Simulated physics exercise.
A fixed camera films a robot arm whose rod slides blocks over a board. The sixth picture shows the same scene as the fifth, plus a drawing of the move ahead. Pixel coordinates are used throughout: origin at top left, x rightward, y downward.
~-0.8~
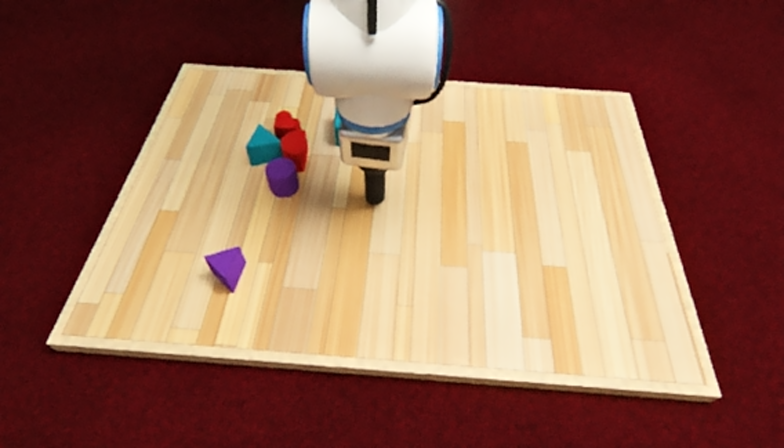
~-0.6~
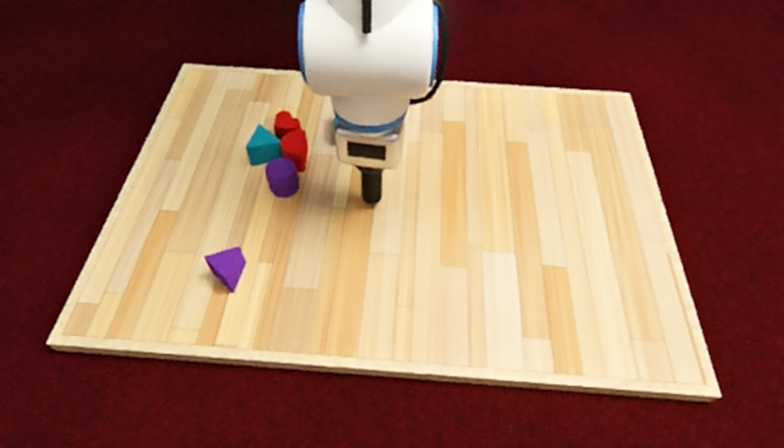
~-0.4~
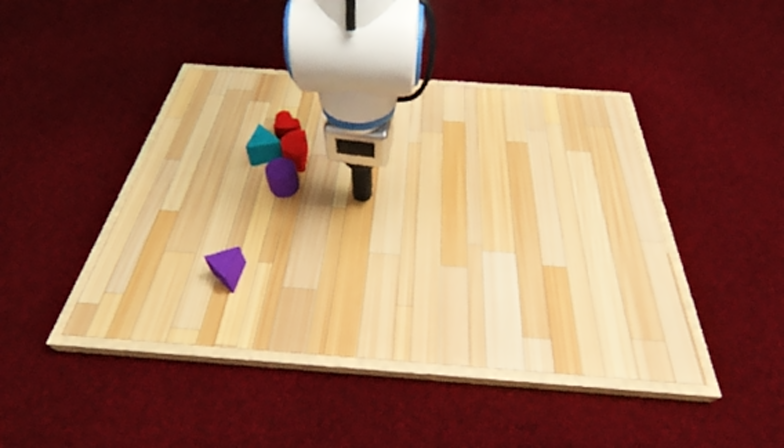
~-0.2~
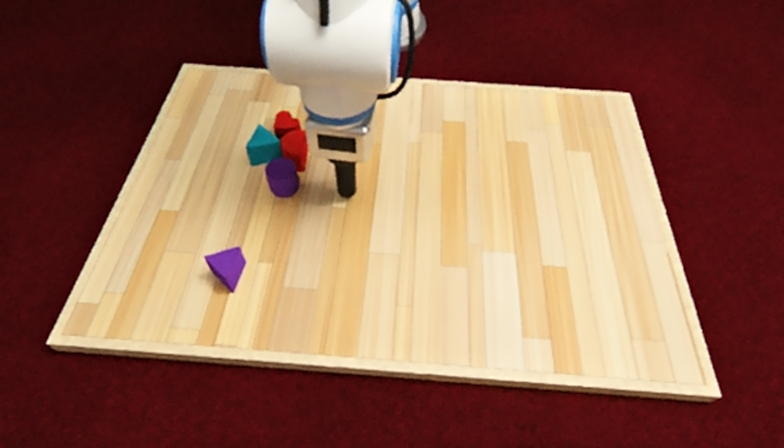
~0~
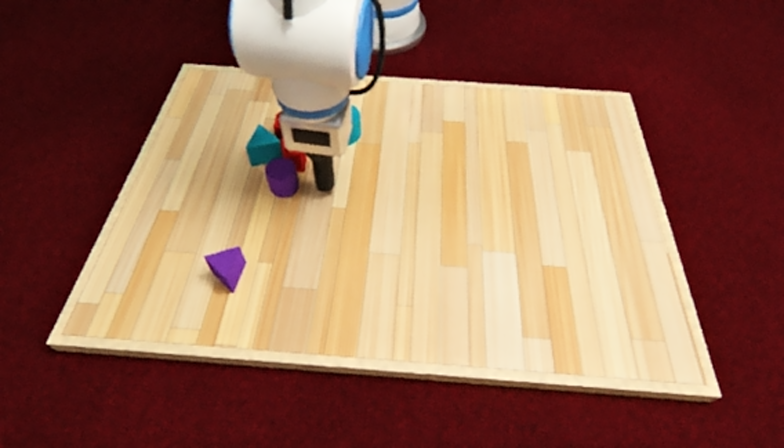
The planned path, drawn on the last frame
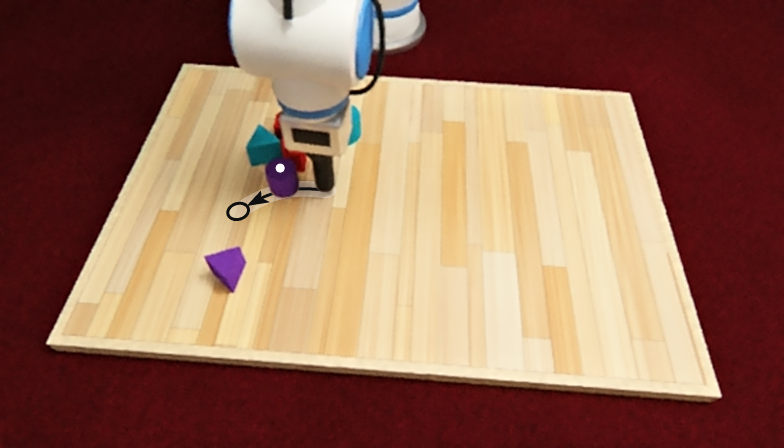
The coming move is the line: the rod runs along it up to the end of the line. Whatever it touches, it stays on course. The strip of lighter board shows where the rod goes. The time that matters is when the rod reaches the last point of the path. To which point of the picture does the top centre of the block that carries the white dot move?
If I read the scene right, the answer is (240, 166).
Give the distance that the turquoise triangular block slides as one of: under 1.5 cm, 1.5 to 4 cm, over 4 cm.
Verdict: Less than 1.5 cm.
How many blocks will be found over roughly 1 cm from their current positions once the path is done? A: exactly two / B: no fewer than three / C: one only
The answer is C.
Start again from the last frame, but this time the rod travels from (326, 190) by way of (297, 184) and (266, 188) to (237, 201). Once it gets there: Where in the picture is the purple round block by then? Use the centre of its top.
I'd say the purple round block ends with its top centre at (209, 174).
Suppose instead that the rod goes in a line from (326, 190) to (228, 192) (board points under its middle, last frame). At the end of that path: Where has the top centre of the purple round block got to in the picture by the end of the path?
Just about (226, 155).
The line goes from (326, 190) by way of (296, 189) and (266, 196) to (238, 211); the dot is on the purple round block.
The first path, step by step. One third of the way, rod (295, 184); purple round block (267, 167).
Two thirds of the way, rod (264, 192); purple round block (242, 166).
At the end, rod (236, 207); turquoise triangular block unmoved; purple round block (240, 166); red half-round block unmoved.
